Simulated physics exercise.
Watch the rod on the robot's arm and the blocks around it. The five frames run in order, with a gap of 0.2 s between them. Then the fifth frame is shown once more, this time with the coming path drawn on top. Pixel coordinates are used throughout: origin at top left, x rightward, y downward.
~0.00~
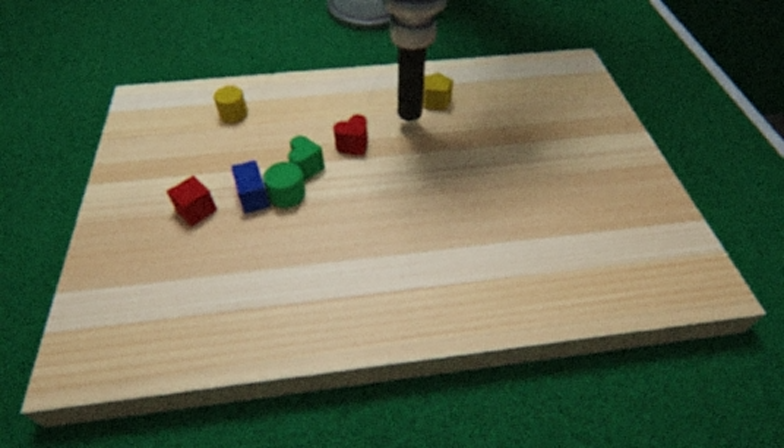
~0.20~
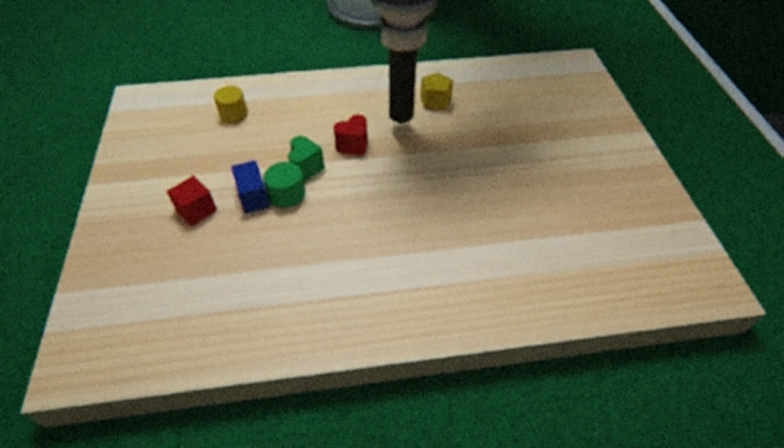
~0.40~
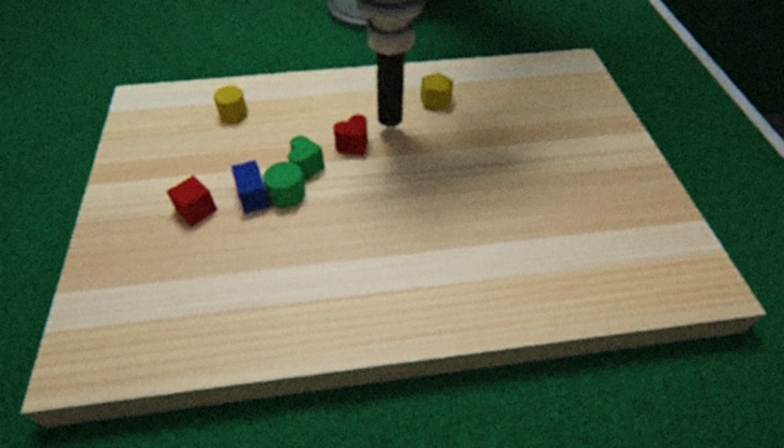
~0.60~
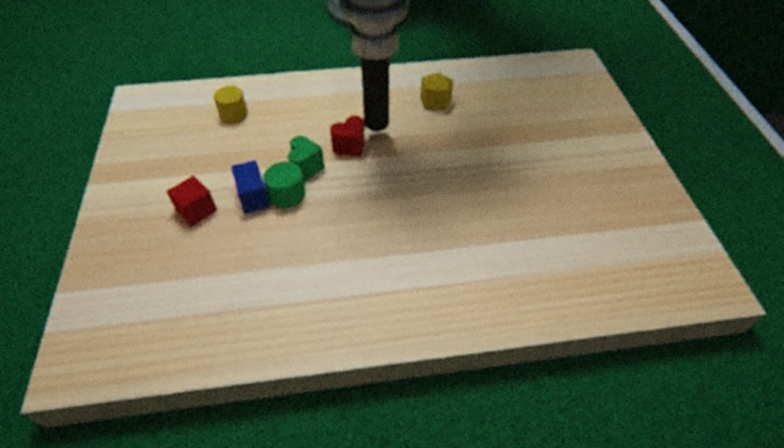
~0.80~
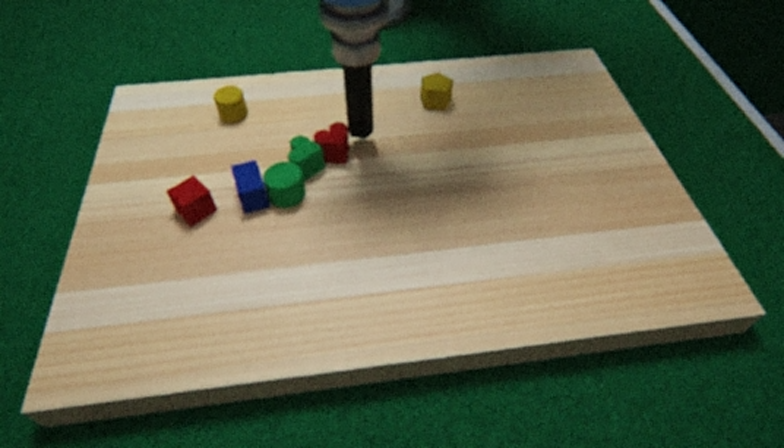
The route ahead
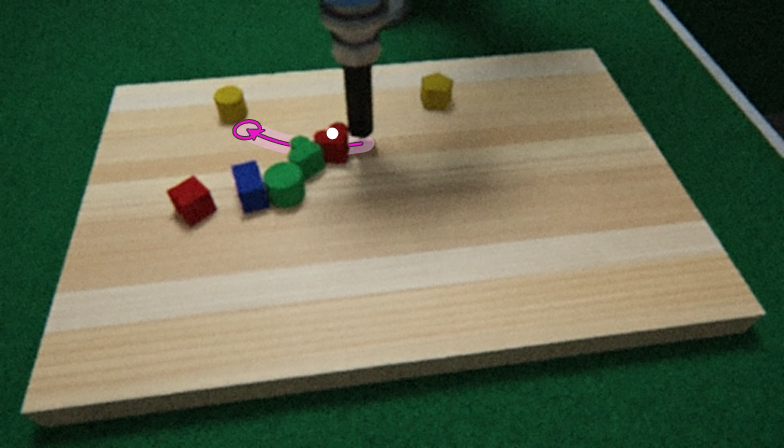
A robot arm's dark rod moved left across the wooden board, away from a yellow block, then pushed the red heart block left until it sat against the green heart, while the other blocks stayed still.
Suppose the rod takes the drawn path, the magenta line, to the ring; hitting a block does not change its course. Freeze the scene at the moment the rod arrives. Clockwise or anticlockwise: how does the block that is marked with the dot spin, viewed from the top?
From overhead, anticlockwise.
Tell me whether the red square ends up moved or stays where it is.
It is still where it was.
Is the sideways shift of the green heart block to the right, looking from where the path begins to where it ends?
Answer: No.
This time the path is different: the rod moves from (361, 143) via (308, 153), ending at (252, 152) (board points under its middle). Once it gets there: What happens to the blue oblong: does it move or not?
It shifts position.
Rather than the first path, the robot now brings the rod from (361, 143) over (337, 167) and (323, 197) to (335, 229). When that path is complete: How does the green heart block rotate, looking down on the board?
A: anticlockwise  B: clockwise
That would be A.
Drawn move, from (361, 143) by way of (320, 147) and (280, 142) to (247, 130); the dot is on the red heart block.
On the path given first. One third of the way, rod at (318, 134); blue oblong at (242, 179); green cylinder at (277, 181); green heart block at (266, 155), turned 70° anticlockwise; red heart block at (285, 134), turned 20° clockwise.
Two thirds of the way, rod at (277, 129); blue oblong at (241, 182); green cylinder at (277, 181); green heart block at (252, 152); red heart block at (247, 131).
At the end, rod at (243, 116); red square still; blue oblong at (241, 182); green cylinder at (277, 181); green heart block at (252, 152), turned 130° anticlockwise; red heart block at (233, 129), turned 65° anticlockwise.
